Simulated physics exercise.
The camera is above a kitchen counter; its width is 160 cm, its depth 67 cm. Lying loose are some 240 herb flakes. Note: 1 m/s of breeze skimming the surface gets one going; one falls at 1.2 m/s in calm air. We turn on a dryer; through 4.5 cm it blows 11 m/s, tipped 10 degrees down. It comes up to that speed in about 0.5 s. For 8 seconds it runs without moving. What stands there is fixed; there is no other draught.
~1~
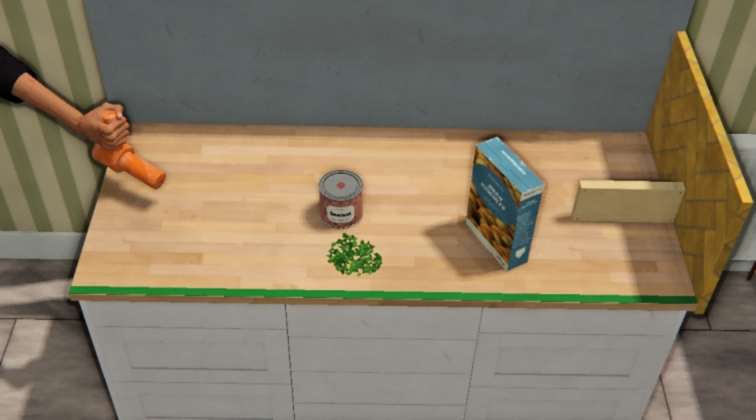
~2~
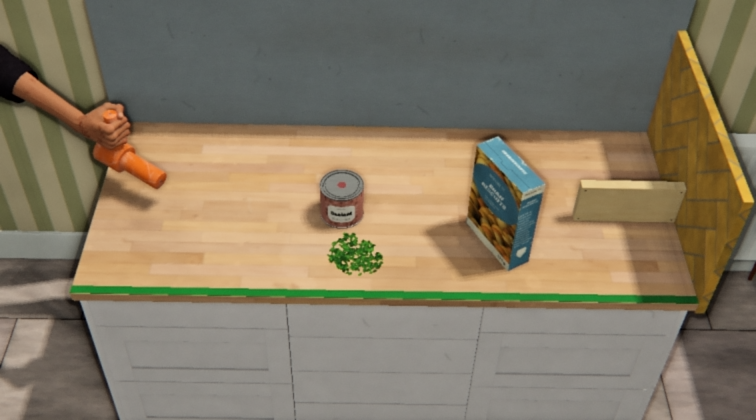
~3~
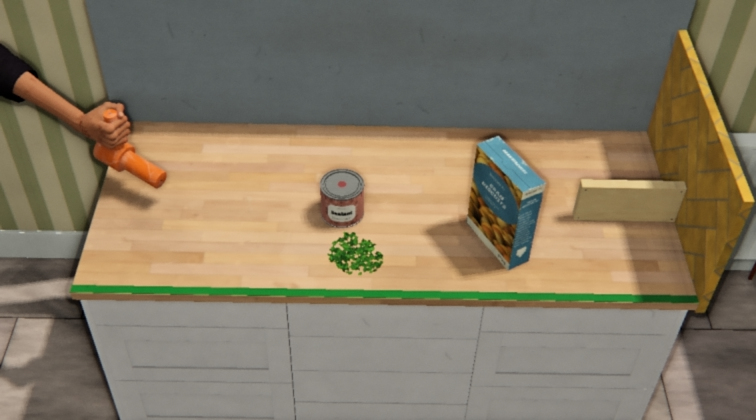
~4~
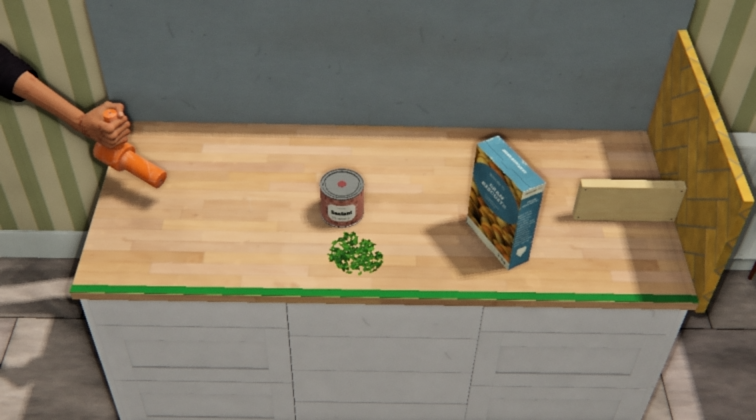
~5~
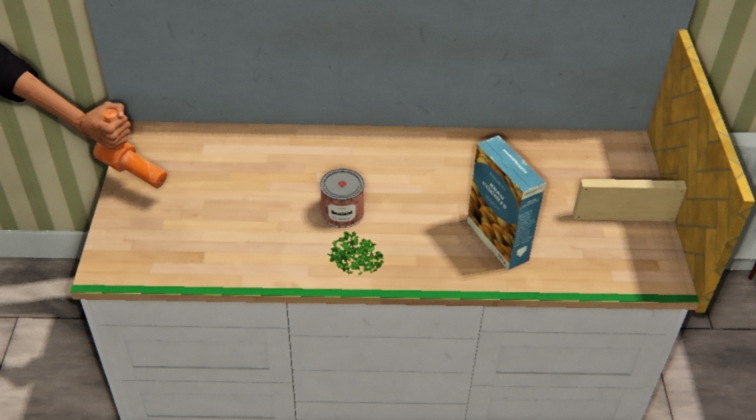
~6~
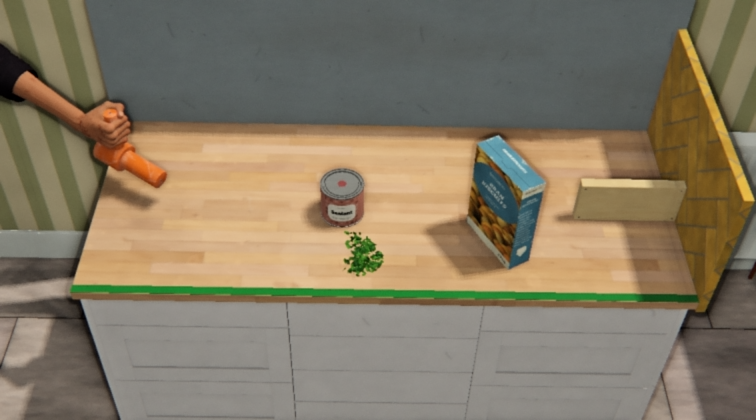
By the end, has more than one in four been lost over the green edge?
That edge takes more than a quarter.
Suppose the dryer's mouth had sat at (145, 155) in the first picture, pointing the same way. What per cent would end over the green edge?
That would come to roughly 80 %.
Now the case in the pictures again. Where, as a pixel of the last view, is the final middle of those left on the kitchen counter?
The middle sits near pixel (554, 278).
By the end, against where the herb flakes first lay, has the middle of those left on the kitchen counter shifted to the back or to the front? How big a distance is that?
To the front, by about 5 cm.
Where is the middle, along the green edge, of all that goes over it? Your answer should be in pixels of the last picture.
The middle of the crossings lies near (577, 301) in the last picture.
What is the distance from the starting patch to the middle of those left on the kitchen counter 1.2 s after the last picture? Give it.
Roughly 40 cm.
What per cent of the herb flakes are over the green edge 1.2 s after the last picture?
I'd say near 60 per cent by then.
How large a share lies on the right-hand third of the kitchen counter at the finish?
Roughly 30 in a hundred.
Then, 1.2 s after the last picture the count stands so, 57 % are over the green edge; the middle of those still in play is near (506, 269).
Then, 2.1 s after the last picture the count stands so, 61 % are over the green edge; the middle of those still in play is near (541, 273).
Then, 4.0 s after the last picture the count stands so, 65 % are over the green edge; the middle of those still in play is near (540, 274).
Then, 7.6 s after the last picture, at the end, 70 % are over the green edge; the middle of those still in play is near (554, 278).
